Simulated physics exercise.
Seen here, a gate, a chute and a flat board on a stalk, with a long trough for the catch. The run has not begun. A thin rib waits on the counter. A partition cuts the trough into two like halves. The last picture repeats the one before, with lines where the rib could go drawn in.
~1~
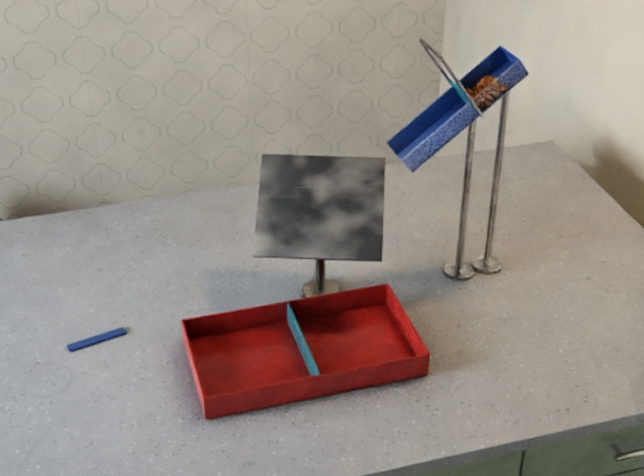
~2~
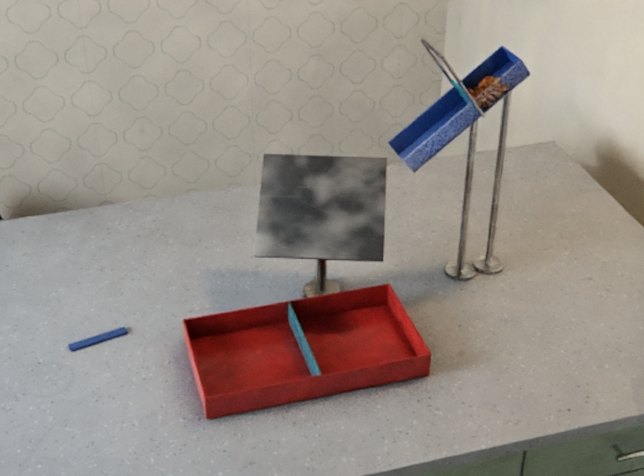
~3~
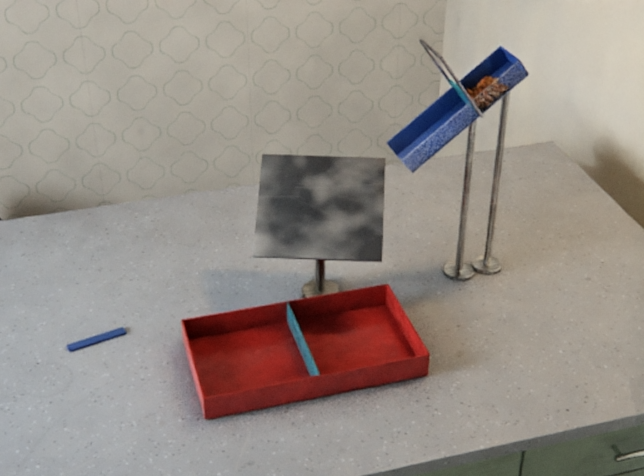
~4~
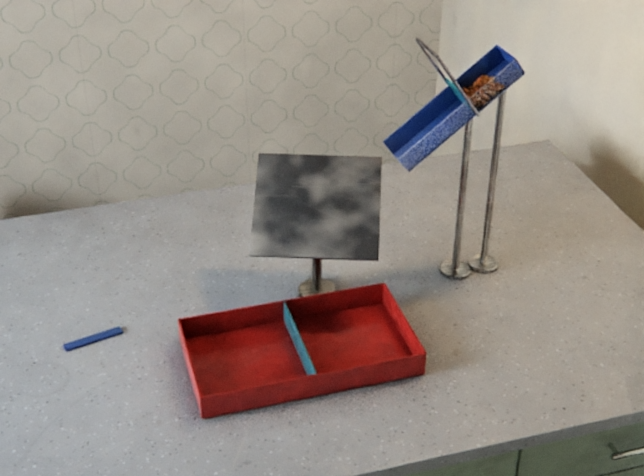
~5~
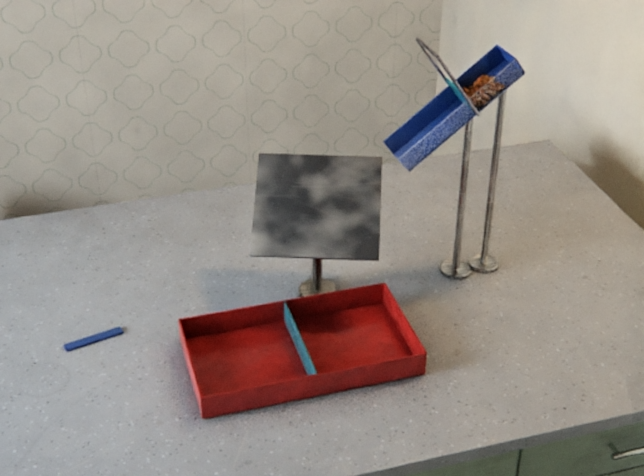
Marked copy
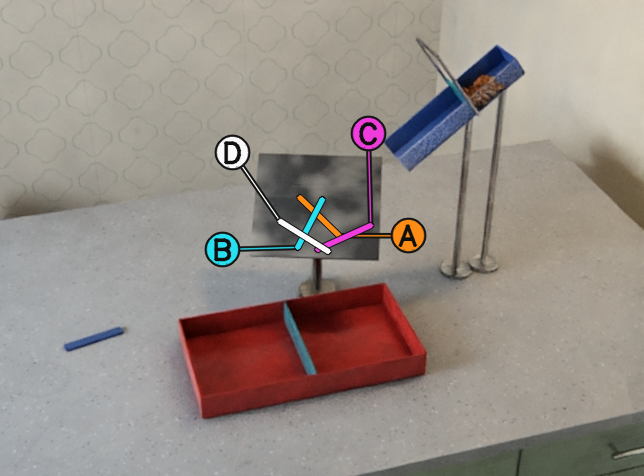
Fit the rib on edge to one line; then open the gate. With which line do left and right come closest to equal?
Go for B.
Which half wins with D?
The right half.
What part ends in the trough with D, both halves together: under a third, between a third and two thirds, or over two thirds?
Line D gives over two thirds.
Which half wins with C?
More lands on the left.
On the marked copy, line A from (299, 197) to (339, 235); line B from (322, 199) to (297, 247); line C from (370, 225) to (317, 249); line D from (280, 221) to (328, 251).
If A is chosen, of what is caught, about a tenth in the left half, the larger part in the right.
If B is chosen, of what is caught, roughly half in the left half, roughly half in the right.
If C is chosen, of what is caught, the larger part in the left half, roughly a quarter in the right.
If D is chosen, of what is caught, about a tenth in the left half, almost all in the right.
